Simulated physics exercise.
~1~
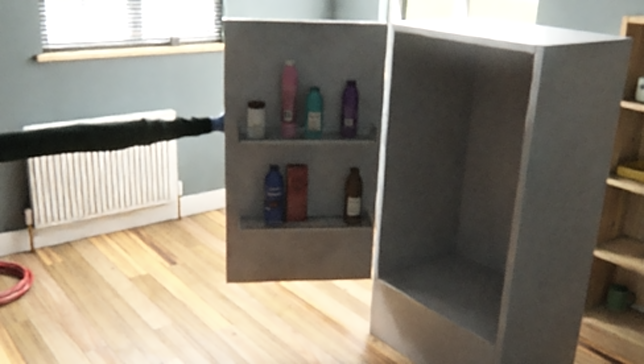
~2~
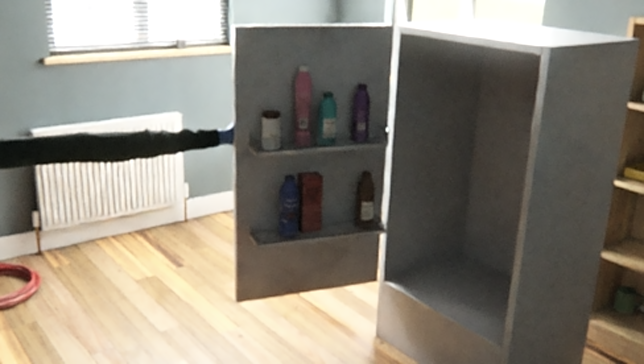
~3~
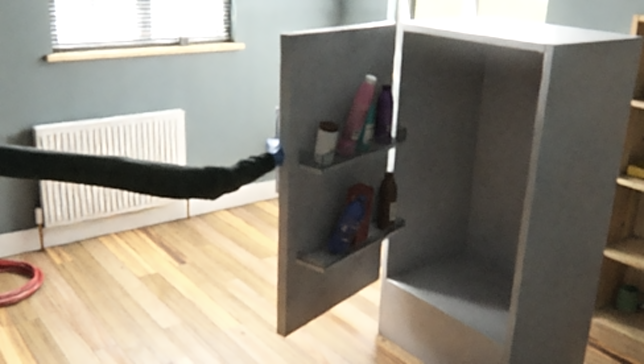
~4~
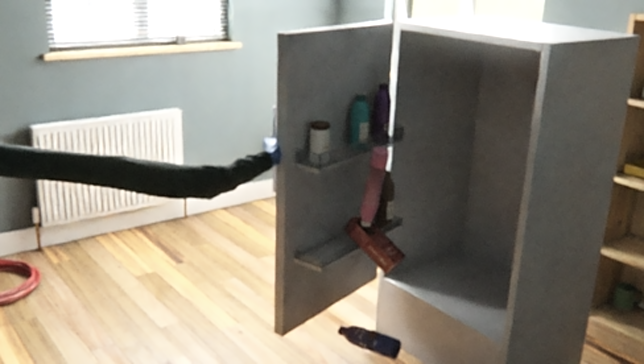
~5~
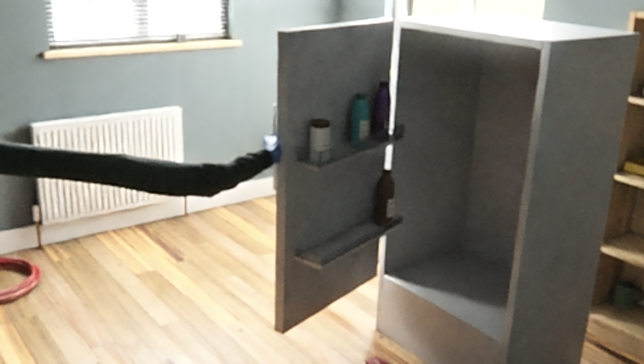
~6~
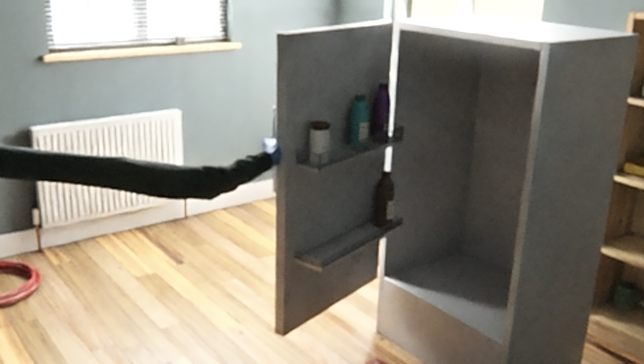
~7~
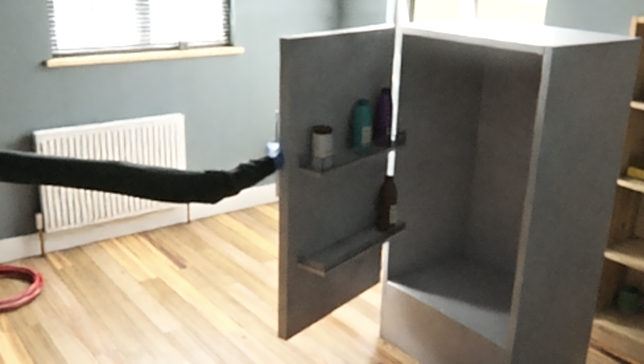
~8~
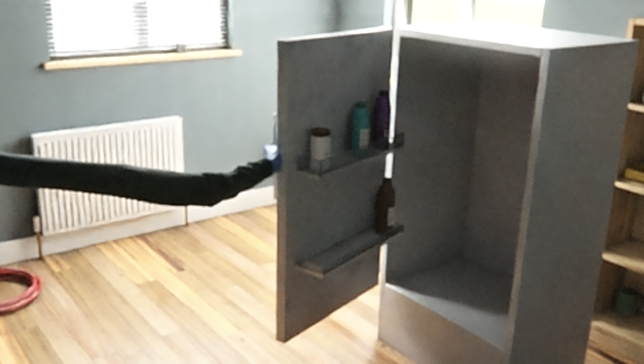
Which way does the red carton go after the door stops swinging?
It moves down, tumbling off the lower rack and dropping towards the floor.
In a bright room with a wooden floor and a white radiator, a grey cabinet stands with its door wide open, bottles, a red carton and a white jar on the door's two racks. A long dark arm reaching in from the left swings the door partway towards closing, and it stops short. The pink and blue bottles tip out over the rails, and the red carton tumbles after them. All three drop towards the floor and pass out of view. The white jar and the turquoise, purple and brown bottles remain upright on the racks, with the door still partly open.
